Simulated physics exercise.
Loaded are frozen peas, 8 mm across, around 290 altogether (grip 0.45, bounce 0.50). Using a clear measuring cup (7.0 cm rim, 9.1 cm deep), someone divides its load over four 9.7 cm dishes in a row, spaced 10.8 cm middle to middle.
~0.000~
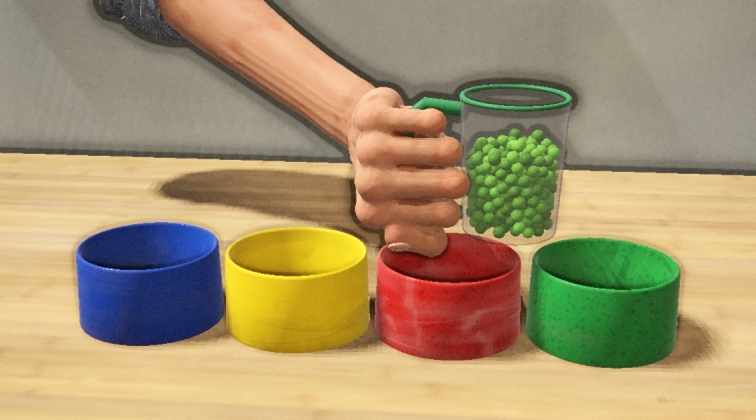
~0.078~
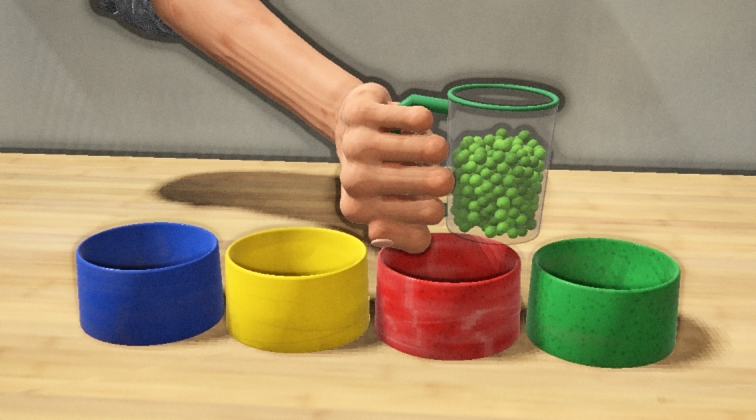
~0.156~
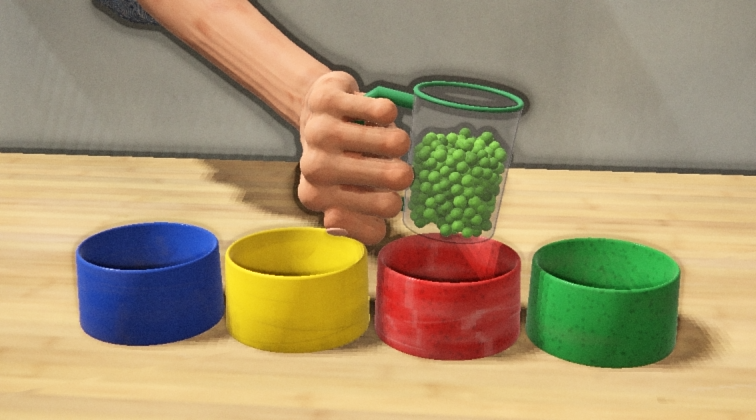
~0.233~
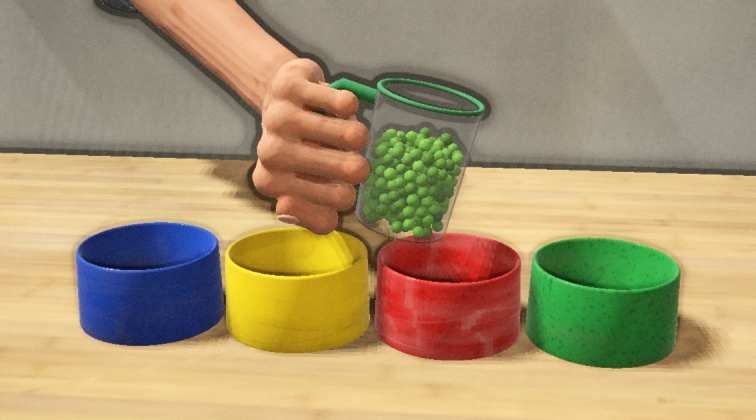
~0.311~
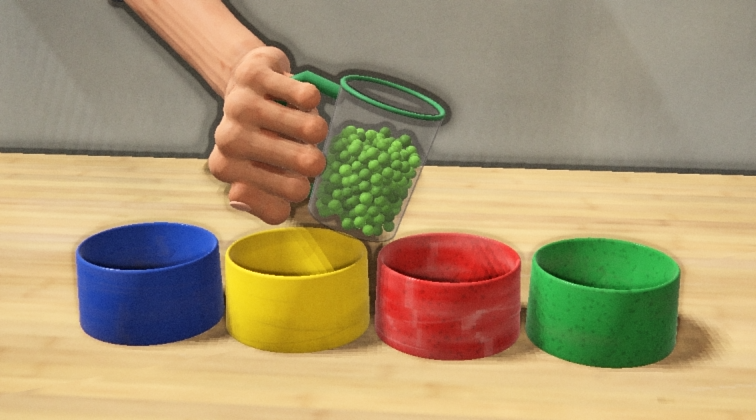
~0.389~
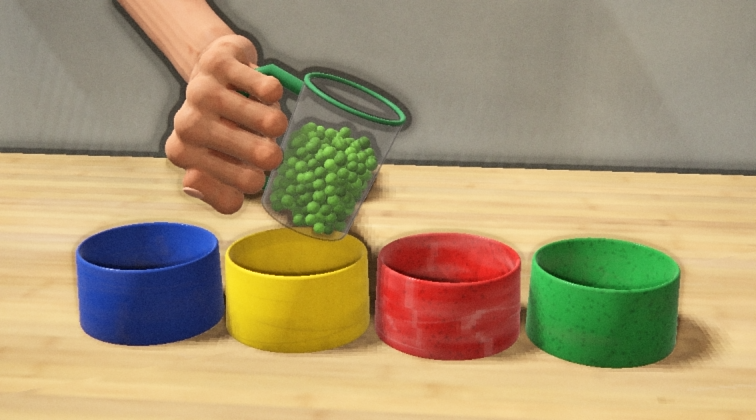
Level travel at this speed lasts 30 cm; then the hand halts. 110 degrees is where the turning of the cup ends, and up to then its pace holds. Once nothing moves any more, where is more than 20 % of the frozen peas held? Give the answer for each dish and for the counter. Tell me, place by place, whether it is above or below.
Red dish: Below the mark; blue dish: Above the mark; green dish: Below the mark; yellow dish: Below the mark; counter: Below the mark.
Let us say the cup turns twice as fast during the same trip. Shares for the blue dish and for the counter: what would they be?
The blue dish would get 100 and the counter 0.
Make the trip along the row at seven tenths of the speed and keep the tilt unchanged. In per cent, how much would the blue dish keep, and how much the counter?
Blue 100, counter 0.
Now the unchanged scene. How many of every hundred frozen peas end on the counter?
0 %.
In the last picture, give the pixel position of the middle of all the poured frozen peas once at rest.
In the last view, approximately (163, 289).
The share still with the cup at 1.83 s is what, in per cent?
40 per cent.
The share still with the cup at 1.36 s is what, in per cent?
I reckon around 100 per cent.
After 0.97 s, tilt 64 degrees; cup holds 100 %.
Then, at 1.36 s, tilt 91 degrees; cup holds 100 %.
After 1.83 s, tilt 110 degrees; cup holds 40 %, blue 60 %.
By 2.8 s all is still; red 0 %, blue 100 %, green 0 %, yellow 0 %, counter 0 %.
